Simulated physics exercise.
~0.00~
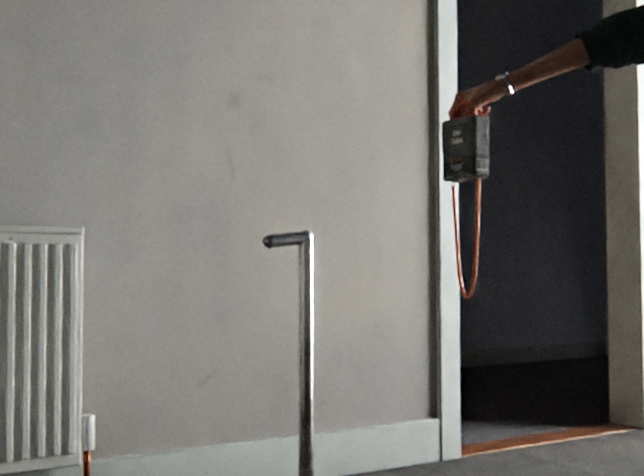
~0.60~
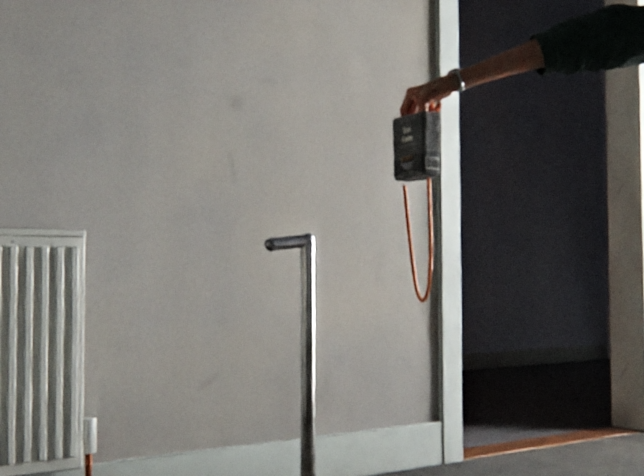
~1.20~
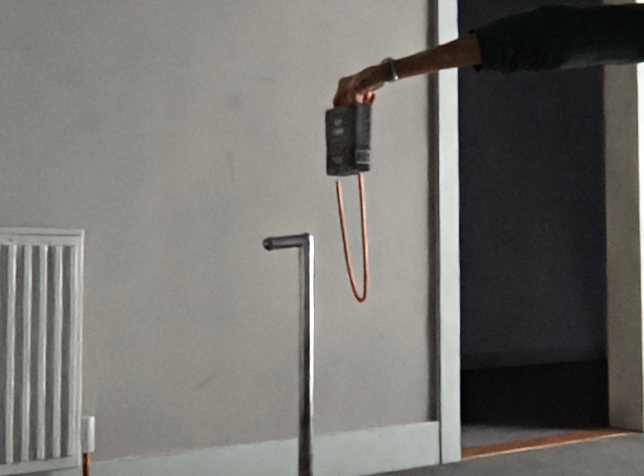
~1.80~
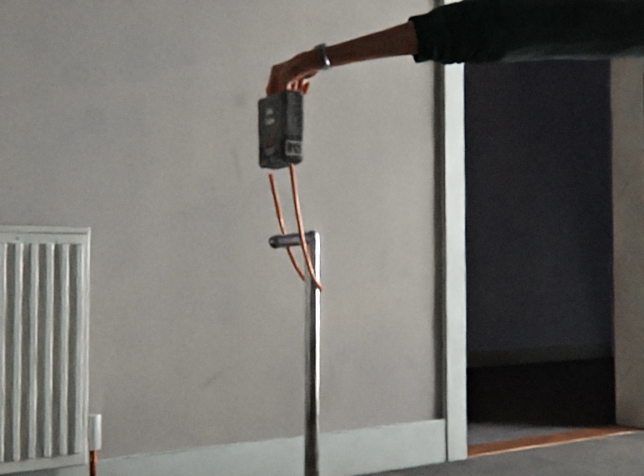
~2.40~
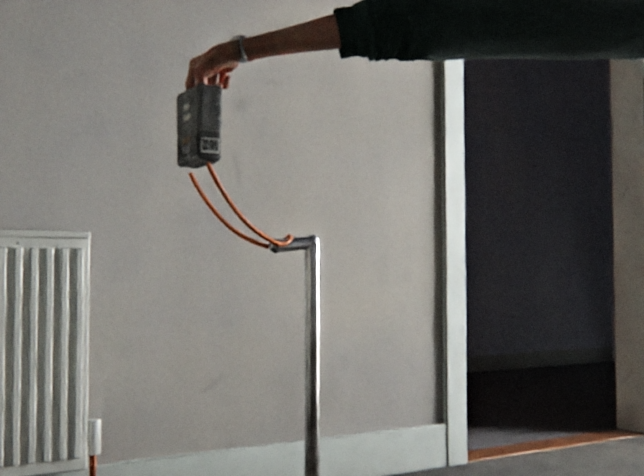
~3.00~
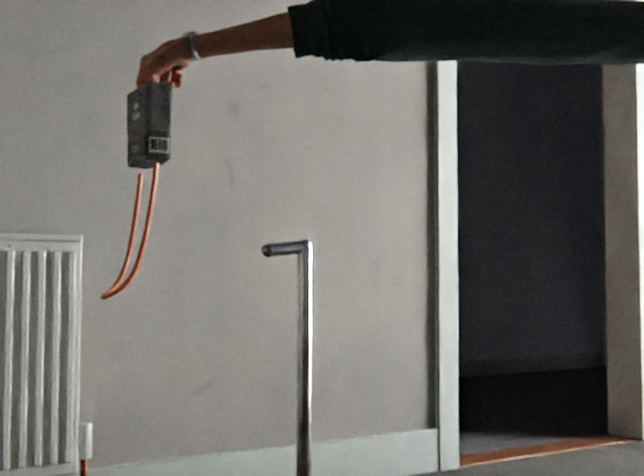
The clip shows a hand carrying a grey pouch with a hanging orange loop leftward from a doorway toward a short post with a bar at its top. The loop drags against the bar, trails behind, then comes free as the pouch continues left toward the radiator.
